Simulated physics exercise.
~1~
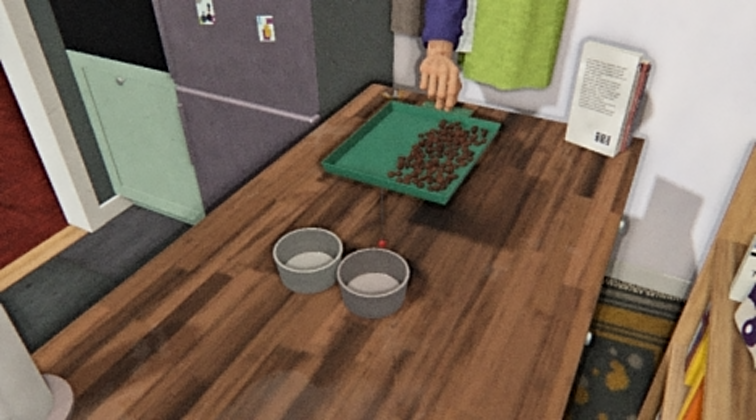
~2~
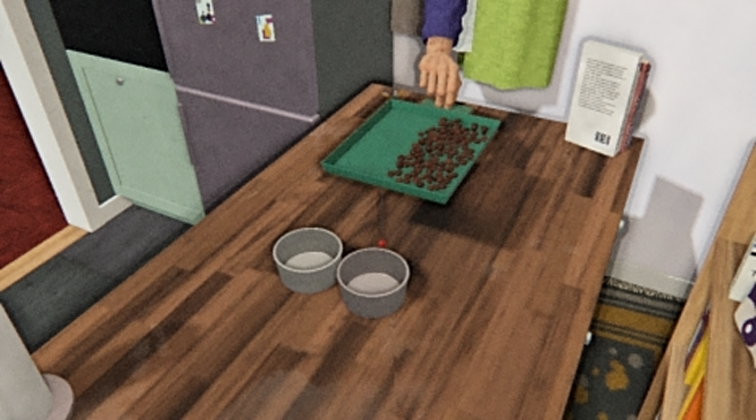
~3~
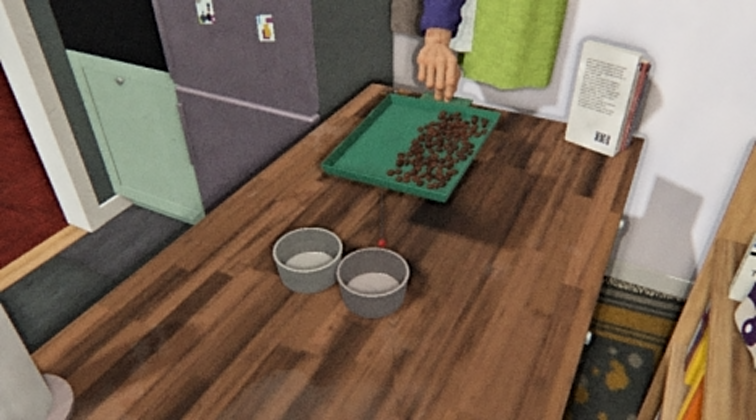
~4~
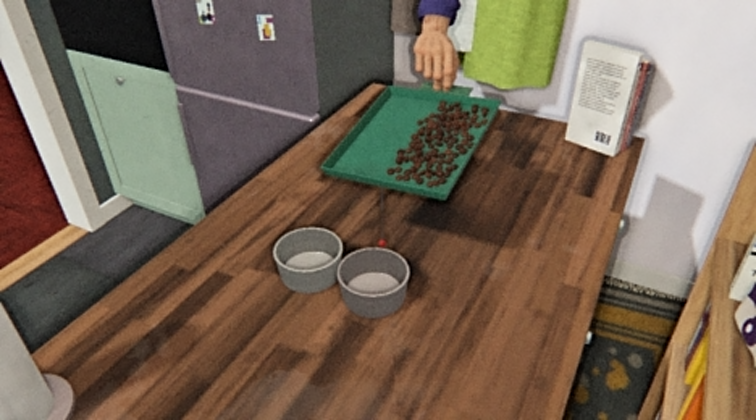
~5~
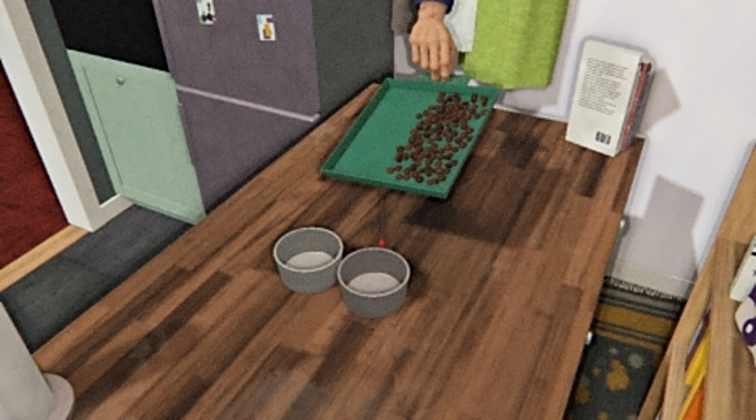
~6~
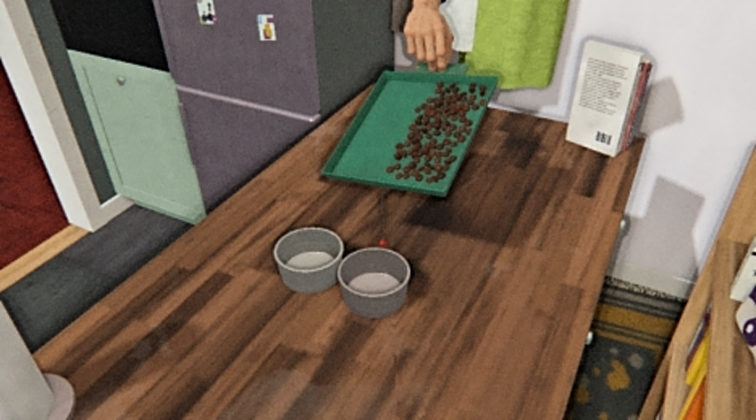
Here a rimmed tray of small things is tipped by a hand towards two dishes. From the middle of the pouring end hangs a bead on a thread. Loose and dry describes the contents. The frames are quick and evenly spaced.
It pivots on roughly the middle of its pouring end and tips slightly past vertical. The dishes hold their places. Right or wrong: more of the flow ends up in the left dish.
Right.
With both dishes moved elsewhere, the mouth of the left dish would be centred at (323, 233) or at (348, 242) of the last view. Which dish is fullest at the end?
Try 1 - the dish at left, try 2 - the dish at left.
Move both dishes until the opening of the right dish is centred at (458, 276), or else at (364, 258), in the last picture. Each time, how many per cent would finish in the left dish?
10 and 40 %.
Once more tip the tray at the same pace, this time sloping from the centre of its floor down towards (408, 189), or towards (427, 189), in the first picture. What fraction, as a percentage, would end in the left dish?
That comes to 0 per cent the first time and 0 per cent the second.
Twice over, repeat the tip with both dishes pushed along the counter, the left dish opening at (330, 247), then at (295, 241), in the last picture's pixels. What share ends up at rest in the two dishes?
You'd get about 80 per cent first and about 70 per cent second.
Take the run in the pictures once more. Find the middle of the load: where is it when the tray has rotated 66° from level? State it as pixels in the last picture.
Somewhere near pixel (362, 176).
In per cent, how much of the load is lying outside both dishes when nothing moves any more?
Estimated share: About 30 %.
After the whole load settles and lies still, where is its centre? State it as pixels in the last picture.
I'd place the middle at about (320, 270).
Just after the last frame, tray tipped steeply; almost all on the tray; about a tenth in the air.
A moment on, tray tipped past a quarter turn; about a tenth on the tray; about a tenth in the right dish; roughly half in the left dish; about a tenth outside both; roughly a quarter in the air.
Further on, tray tipped past a quarter turn; roughly a quarter in the right dish; roughly half in the left dish; roughly a quarter outside both.
When it is over, tray tipped past a quarter turn; roughly a quarter in the right dish; roughly half in the left dish; roughly a quarter outside both.
